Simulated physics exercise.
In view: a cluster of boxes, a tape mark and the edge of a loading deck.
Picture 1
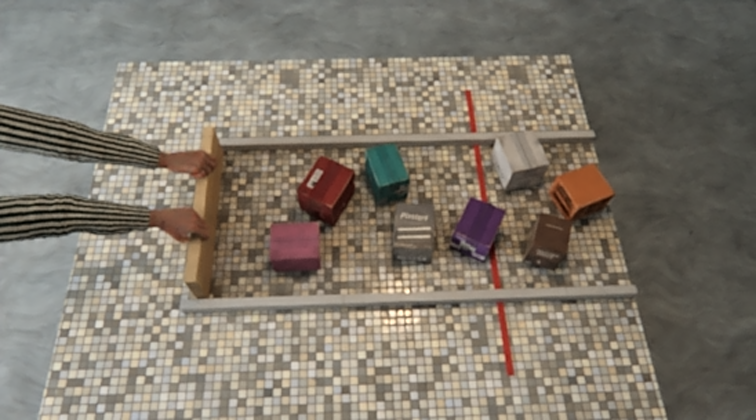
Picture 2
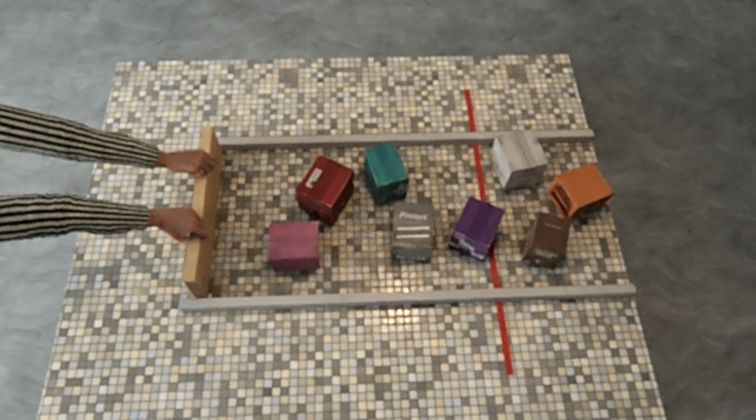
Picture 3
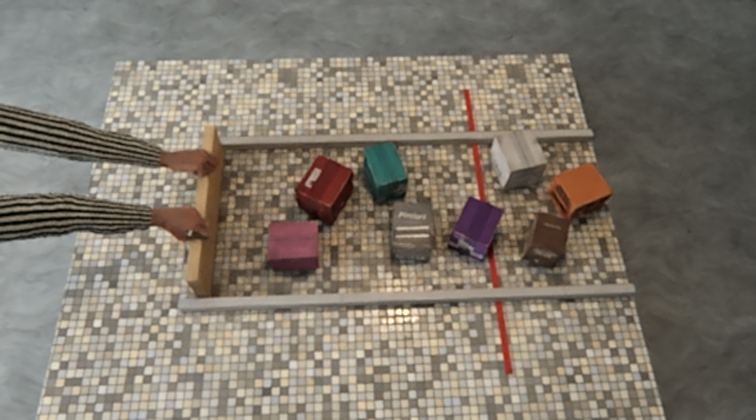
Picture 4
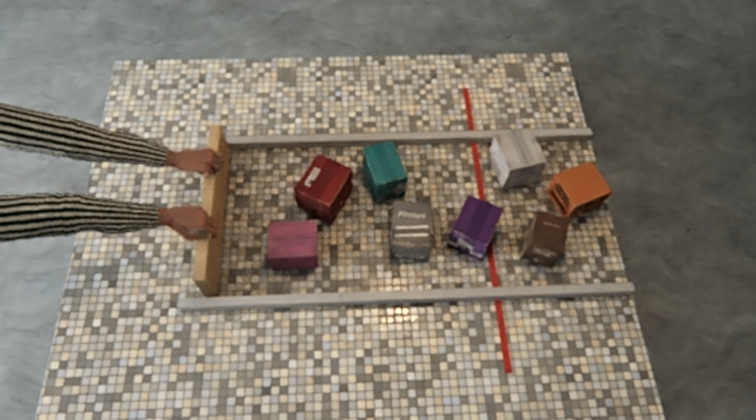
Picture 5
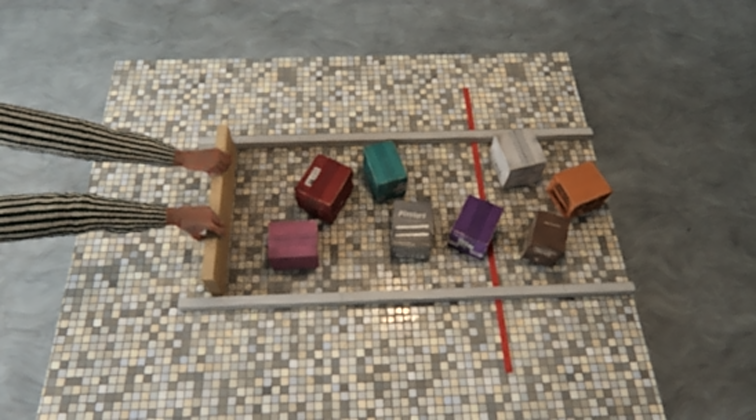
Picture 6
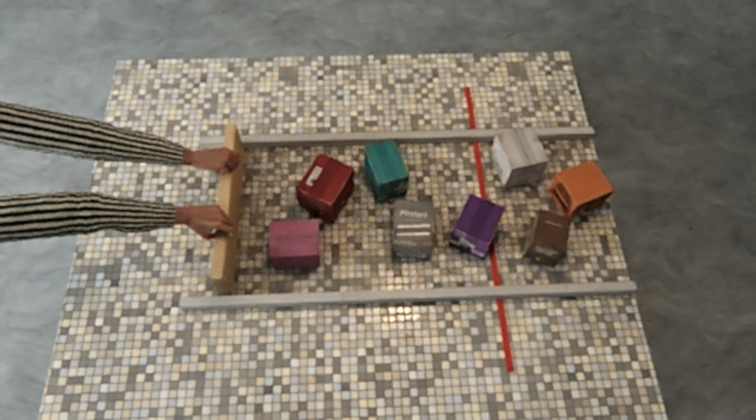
A floor area covered in small mosaic tiles, bordered by grey concrete, is seen from above. Between two pale rails lie pink, red, teal, grey and purple boxes, with white, brown and orange ones toward the right, and a red tape line crossing near the purple box. Two hands in striped sleeves hold a wooden plank at left, then slide it slightly rightward, while the boxes stay put.
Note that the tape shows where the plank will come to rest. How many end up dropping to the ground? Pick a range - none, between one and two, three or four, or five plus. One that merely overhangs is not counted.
Range: Between one and two.
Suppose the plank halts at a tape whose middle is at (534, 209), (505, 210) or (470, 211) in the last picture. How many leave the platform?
Tallies in the order given: 4, 2, 0.
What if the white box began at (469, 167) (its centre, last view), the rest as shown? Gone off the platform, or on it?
Result: It stays aboard.
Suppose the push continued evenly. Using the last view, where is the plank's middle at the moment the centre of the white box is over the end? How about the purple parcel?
Approx. (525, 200) / approx. (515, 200) for the other.
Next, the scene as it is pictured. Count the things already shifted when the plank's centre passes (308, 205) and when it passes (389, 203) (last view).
Answer - first 2, then 5.
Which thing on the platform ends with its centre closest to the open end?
That's the orange crate.
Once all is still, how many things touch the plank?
2.
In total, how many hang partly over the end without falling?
1, I think.
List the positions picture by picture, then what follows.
The first picture shows orange crate (581, 193); brown box (547, 242); white box (519, 161); plank (206, 210); tape (487, 214).
The second picture shows brown box (546, 241); pink parcel (295, 247).
The third picture shows white box (517, 160); plank (207, 209).
The fourth picture shows orange crate (578, 191); red parcel (325, 189).
The fifth picture shows brown box (545, 239); purple parcel (475, 227).
The sixth picture shows orange crate (580, 190); brown box (547, 239); white box (518, 158); plank (229, 207); tape (486, 211).
Early on, none off yet; orange crate at rest near (580, 190); brown box at rest near (547, 239); white box at rest near (518, 158).
A while later, none off yet; orange crate at rest near (580, 190); brown box travelled about its own width near (588, 239); white box travelled a little near (527, 157).
Finally, the number that fall off is one or two; lost, brown box.
